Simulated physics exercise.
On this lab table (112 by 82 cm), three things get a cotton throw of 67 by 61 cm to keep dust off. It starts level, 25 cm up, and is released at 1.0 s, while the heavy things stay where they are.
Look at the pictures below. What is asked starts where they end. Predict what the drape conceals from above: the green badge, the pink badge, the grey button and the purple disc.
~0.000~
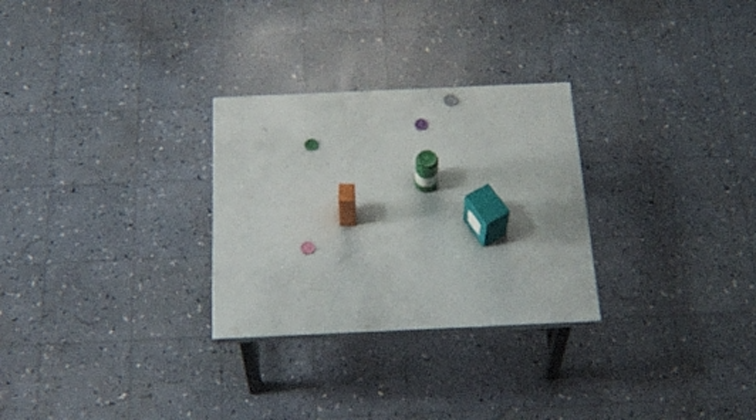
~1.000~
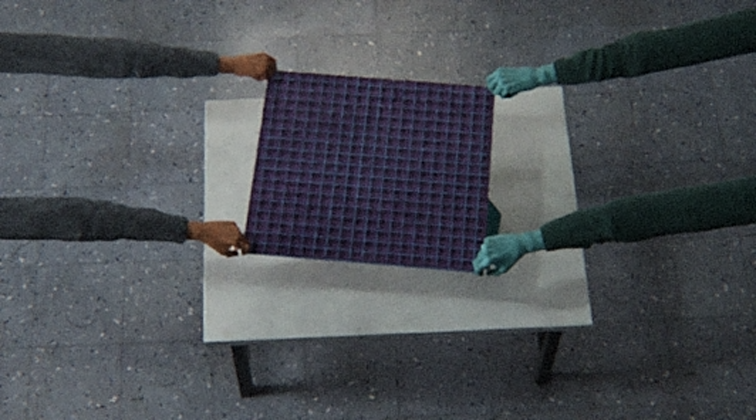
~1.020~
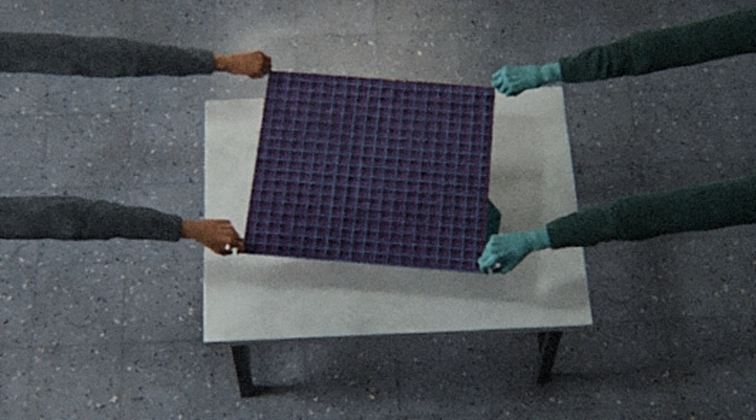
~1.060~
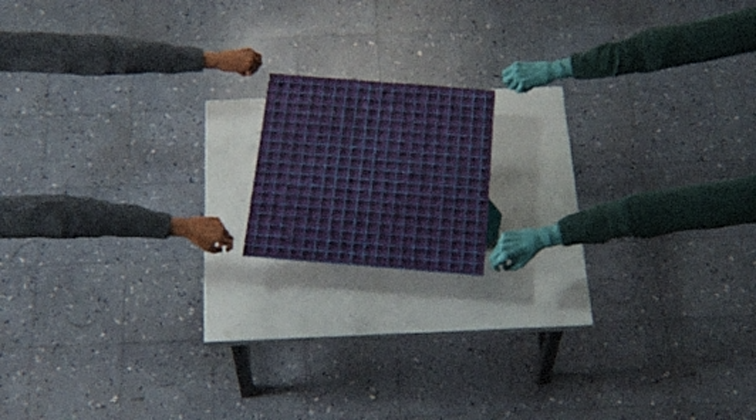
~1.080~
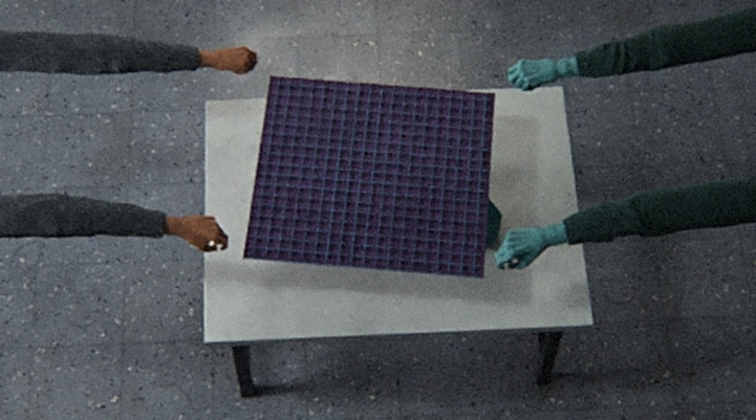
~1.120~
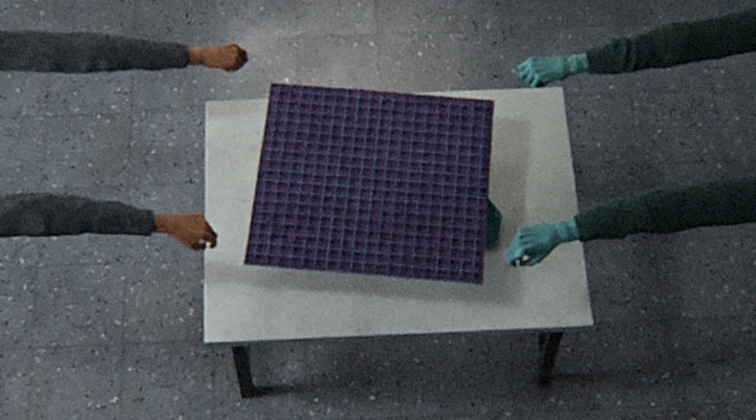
The green badge ends under the cloth, the pink badge ends under the cloth, the grey button remains in the open, the purple disc still shows.
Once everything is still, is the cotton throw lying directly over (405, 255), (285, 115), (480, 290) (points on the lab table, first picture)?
First spot is overlaid, second stays visible, third stays visible.
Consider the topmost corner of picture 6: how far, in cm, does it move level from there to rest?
About 6 cm.
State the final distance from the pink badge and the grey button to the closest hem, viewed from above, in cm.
Around 7 centimetres for the first one and around 15 centimetres for the second.
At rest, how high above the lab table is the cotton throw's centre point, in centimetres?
I'd put it near 17 cm.
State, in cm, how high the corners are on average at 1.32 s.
Mean corner height at that time: Approx. 1 cm.
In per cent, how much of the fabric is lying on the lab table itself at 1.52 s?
Roughly 25 per cent of it.
At 1.3 s, 25 % of it is down, spanning 65 by 55 cm, above green badge, pink badge.
At 1.5 s, 25 % of it is down, spanning 68 by 55 cm, above green badge, pink badge.
At 1.7 s, 25 % of it is down, spanning 67 by 55 cm, above green badge, pink badge.
At 1.9 s, 25 % of it is down, spanning 67 by 55 cm, above green badge, pink badge.
At 2.7 s, 25 % of it is down, spanning 67 by 55 cm, above green badge, pink badge.
